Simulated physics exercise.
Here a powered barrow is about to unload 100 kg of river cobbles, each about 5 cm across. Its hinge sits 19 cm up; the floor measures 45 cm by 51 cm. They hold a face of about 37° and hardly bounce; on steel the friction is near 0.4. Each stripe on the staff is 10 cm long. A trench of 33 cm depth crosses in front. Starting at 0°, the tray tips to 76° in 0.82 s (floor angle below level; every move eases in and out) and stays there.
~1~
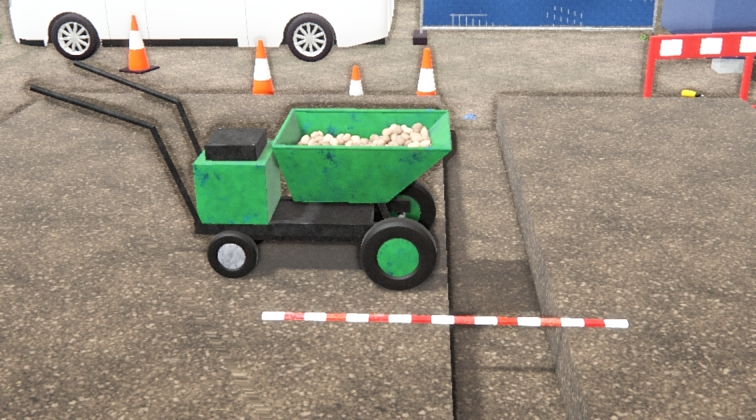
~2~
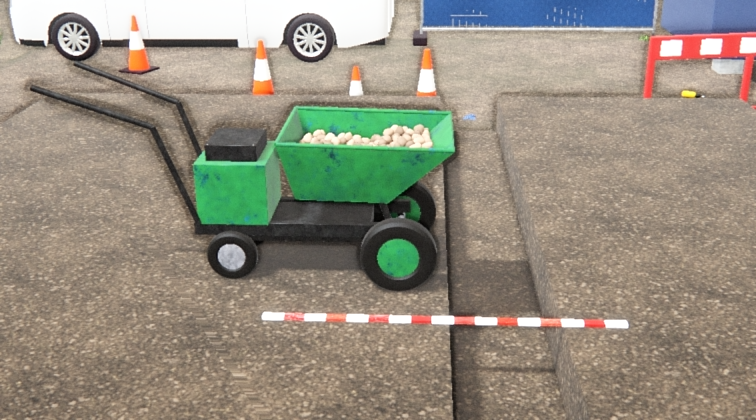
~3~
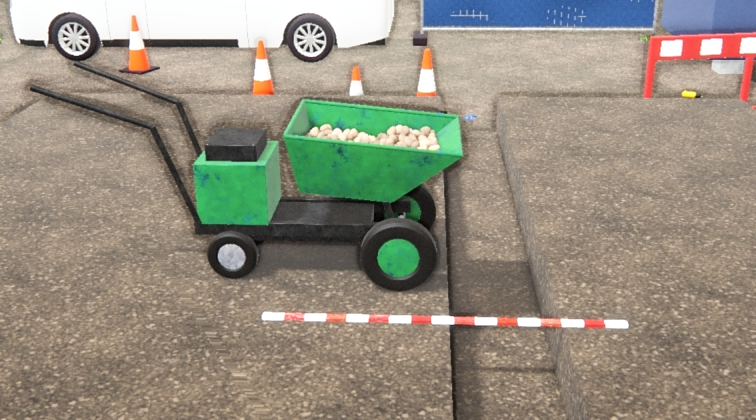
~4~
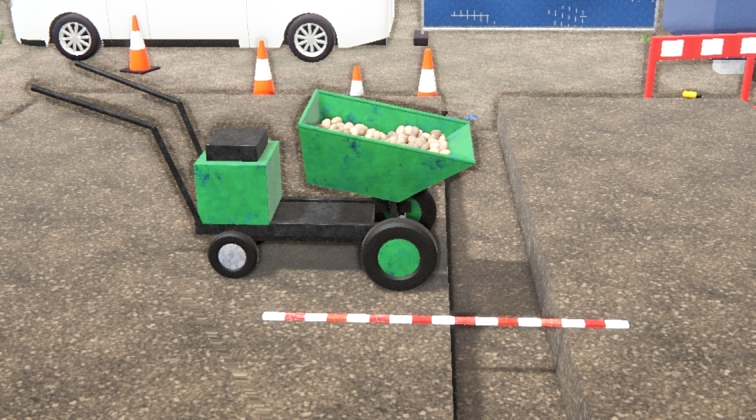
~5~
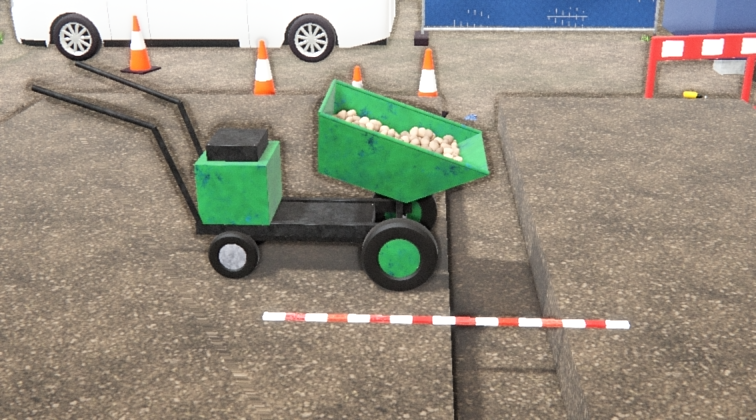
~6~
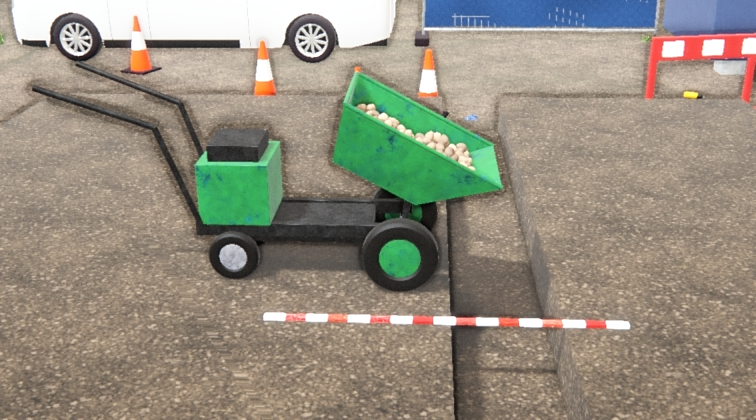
The green tray of a small powered barrow, loaded with pale rounded stones, sits level at first beside a trench, then begins to tilt slowly. Its left end rises and its right lip swings out and down over the trench, steepening steadily while the barrow's wheels stay still and the stones remain inside.
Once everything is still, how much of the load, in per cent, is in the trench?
Roughly 54 per cent ends in the trench.
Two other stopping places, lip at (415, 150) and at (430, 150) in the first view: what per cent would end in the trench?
About 95 and 80 per cent.
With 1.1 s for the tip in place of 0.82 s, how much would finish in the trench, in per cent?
In that case some 60 per cent.
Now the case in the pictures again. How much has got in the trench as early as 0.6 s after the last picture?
Some 25 per cent.
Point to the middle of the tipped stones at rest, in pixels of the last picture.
Near (541, 303).
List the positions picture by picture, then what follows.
In the first picture, the tray is at 0°, its lip at (451, 149); the top of the load is at (409, 133).
In the second picture, the tray is at 1°, its lip at (454, 151); the top of the load is at (400, 135).
In the third picture, the tray is at 6°, its lip at (462, 155); the top of the load is at (351, 133).
In the fourth picture, the tray is at 12°, its lip at (475, 163); the top of the load is at (336, 127).
In the fifth picture, the tray is at 20°, its lip at (489, 174); the top of the load is at (347, 119).
The sixth picture shows lip at (502, 188), floor tilted 28°, highest stones at (363, 112).
Then, 0.3 s after the last picture the floor is at 65°, 100 % in the tray; the foremost stones are at (516, 223).
Then, 0.6 s after the last picture the floor is at 76°, 54 % in the tray, 25 % in the trench, 21 % past the trench; the foremost stones are at (596, 267).
Then, 0.9 s after the last picture the floor is at 76°, 1 % in the tray, 52 % in the trench, 47 % past the trench; the foremost stones are at (721, 280).
Then, 2.9 s after the last picture the floor is at 76°, 0 % in the tray, 54 % in the trench, 46 % past the trench; the foremost stones are past the picture's edge.
